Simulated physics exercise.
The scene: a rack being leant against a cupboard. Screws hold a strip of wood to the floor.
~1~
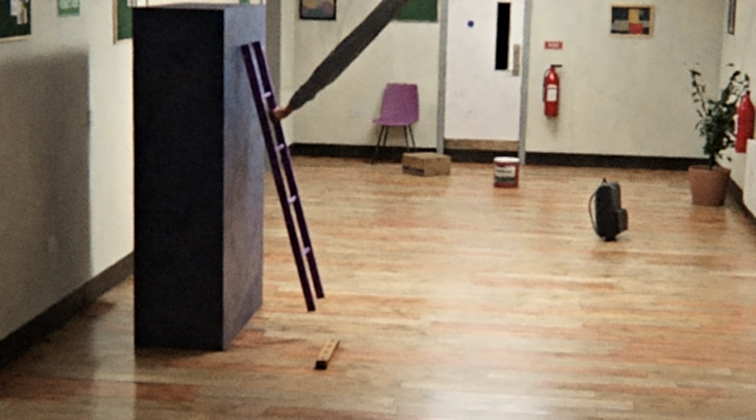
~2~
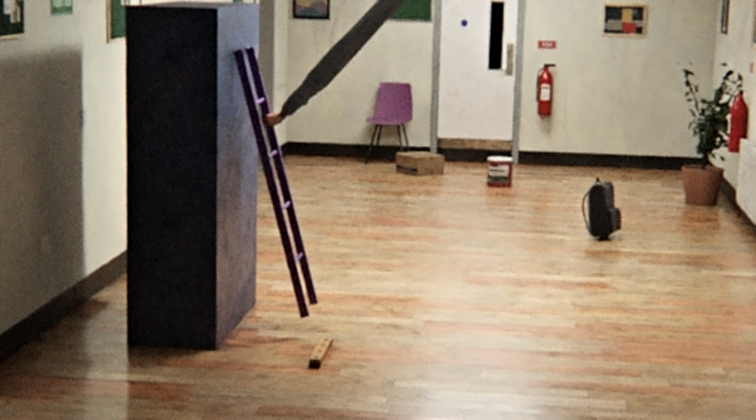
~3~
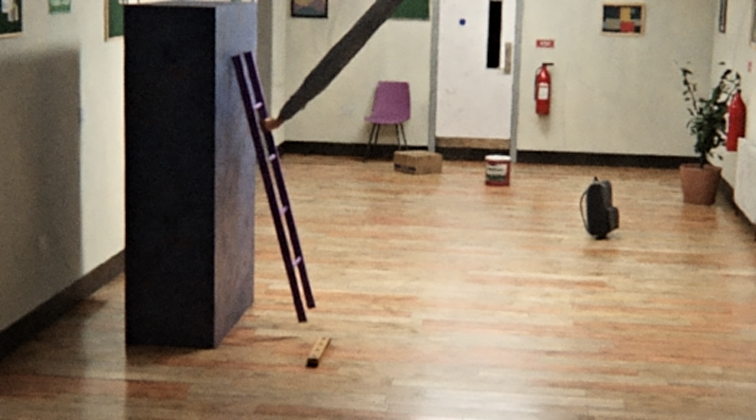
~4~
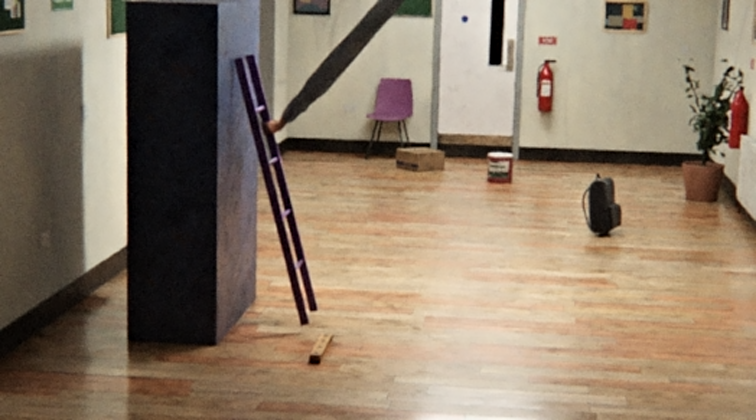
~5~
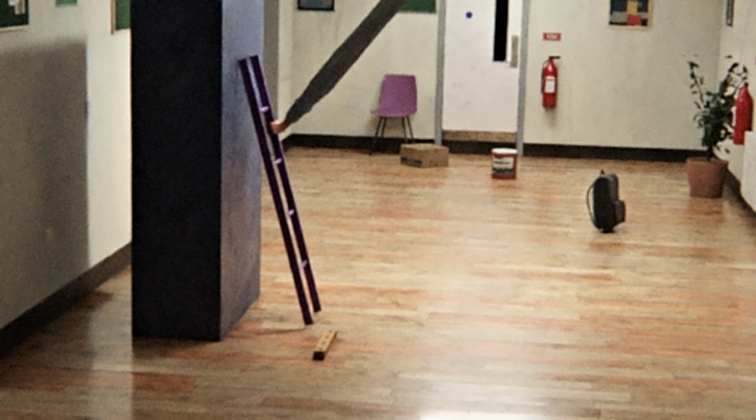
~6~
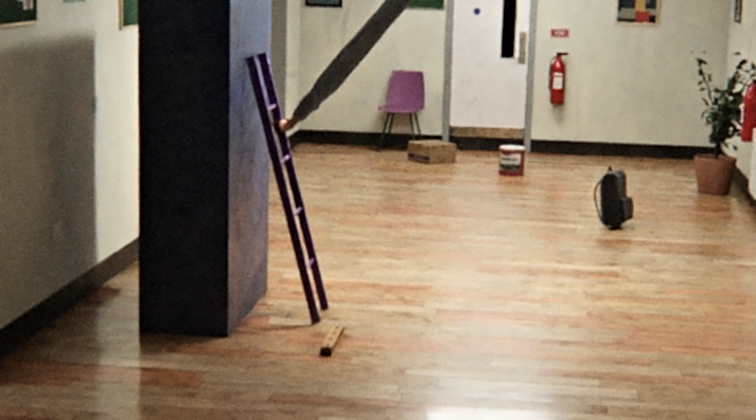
An arm in a dark sleeve reaches down from the top of a wood-floored room, seen from across the floor, holding a narrow purple rack beside a tall dark cupboard at left. A strip of wood lies on the floor near the rack's foot, with a purple chair, box, tub, red extinguisher, black case and potted plant beyond. The hand lowers the rack slightly and leans it against the cupboard, still gripping it, while the view drifts slightly.
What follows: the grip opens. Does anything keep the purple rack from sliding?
Here the purple rack remains leaning.
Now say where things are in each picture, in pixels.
The first frame shows still on the way; purple rack (284, 175); batten (328, 353).
The second frame shows still on the way; purple rack (277, 181); batten (321, 352).
The third frame shows still on the way; purple rack (275, 186); batten (319, 351).
The fourth frame shows still on the way; purple rack (277, 189); batten (321, 348).
The fifth frame shows still on the way; purple rack (281, 190); batten (326, 344).
The sixth frame shows in place, still held; purple rack (289, 187); batten (333, 340).
Then, 0.26 s after the last picture, purple rack at rest near (289, 187).
At rest, the purple rack stays up, near (289, 187).
